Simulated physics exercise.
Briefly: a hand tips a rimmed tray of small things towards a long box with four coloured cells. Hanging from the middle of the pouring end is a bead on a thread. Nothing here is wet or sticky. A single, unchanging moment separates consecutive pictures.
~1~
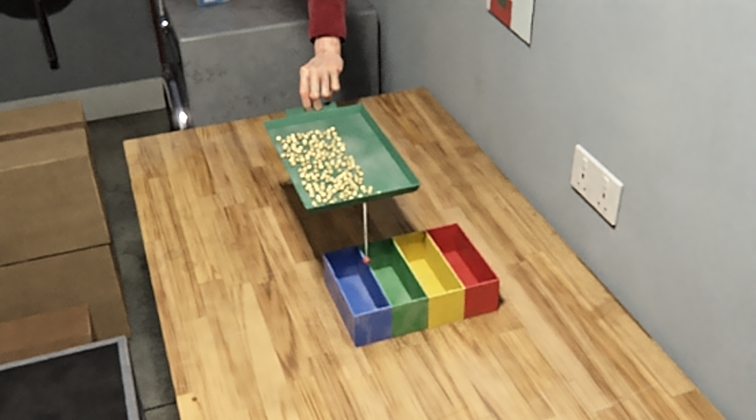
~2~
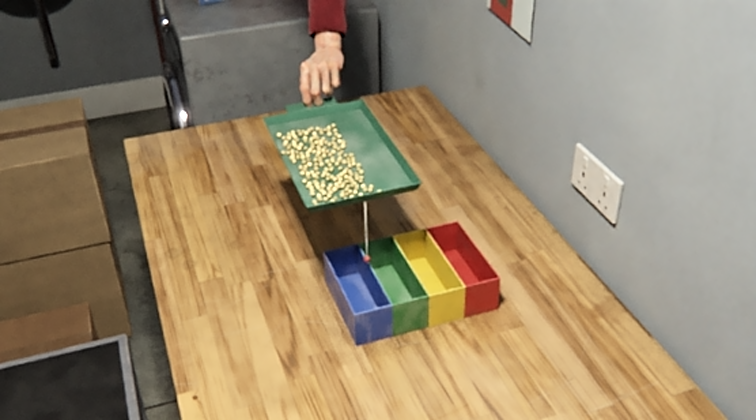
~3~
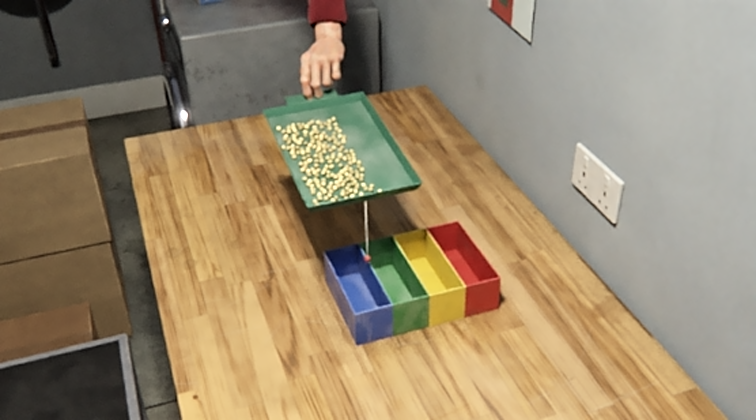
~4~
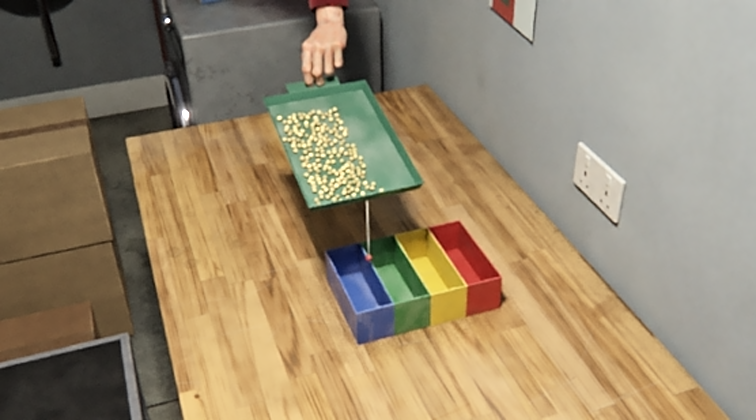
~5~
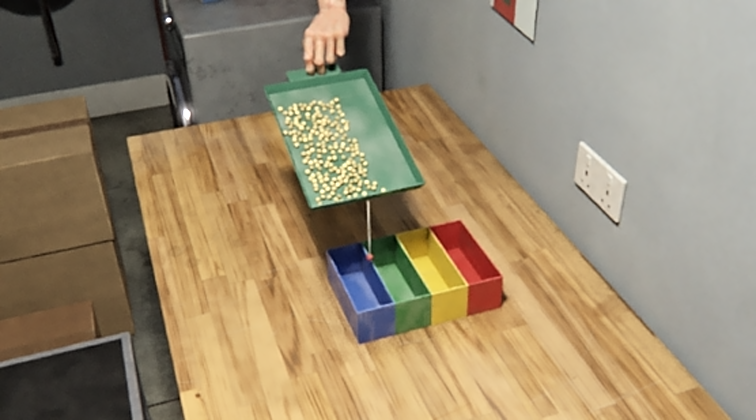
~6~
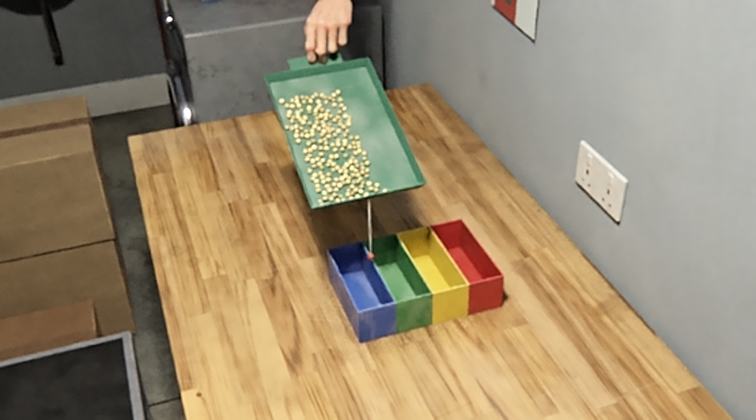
A wooden worktop beside a grey wall with a white socket is seen from above at an angle, with cardboard boxes at the left. A hand holds a green rimmed tray of pale beans, a bead hanging on a thread from its near end, above a box with blue, green, yellow and red cells from left to right. The hand slowly raises the tray's far end, steepening its slope, while the box stays put.
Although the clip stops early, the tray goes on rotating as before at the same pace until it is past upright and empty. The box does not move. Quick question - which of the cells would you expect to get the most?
I would expect the blue cell to get the most.
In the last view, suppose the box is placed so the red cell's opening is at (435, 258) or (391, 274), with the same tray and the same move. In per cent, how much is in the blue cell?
Close to 30 in a hundred, then close to 0 in a hundred.
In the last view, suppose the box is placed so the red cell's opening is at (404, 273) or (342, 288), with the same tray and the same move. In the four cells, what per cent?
It comes to about 90 per cent the first time and about 50 per cent the second.
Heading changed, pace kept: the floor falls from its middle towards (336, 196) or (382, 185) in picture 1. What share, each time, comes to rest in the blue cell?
20 %, give or take, and then 0 %.
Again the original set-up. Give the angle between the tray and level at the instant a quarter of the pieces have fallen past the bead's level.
Around 75 degrees of turn.
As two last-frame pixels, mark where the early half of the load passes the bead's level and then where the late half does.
Around (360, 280) at first; around (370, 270) after that.
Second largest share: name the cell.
Next after the leader comes that green cell.
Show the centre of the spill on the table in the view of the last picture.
Close to (317, 345).
Soon, tray tipped steeply; about two thirds on the tray; a small part in the blue cell; a stray few in the green cell; about a quarter falling or outside the box.
A while on, tray tipped past a quarter turn; about a third in the blue cell; about a quarter in the green cell; a small part in the yellow cell; about a third falling or outside the box.
Towards the end, tray tipped past a quarter turn; about half in the blue cell; about a quarter in the green cell; a small part in the yellow cell; about a quarter falling or outside the box.
Finally, tray tipped past a quarter turn; about half in the blue cell; about a quarter in the green cell; a small part in the yellow cell; none in the red cell; about a quarter outside the box.
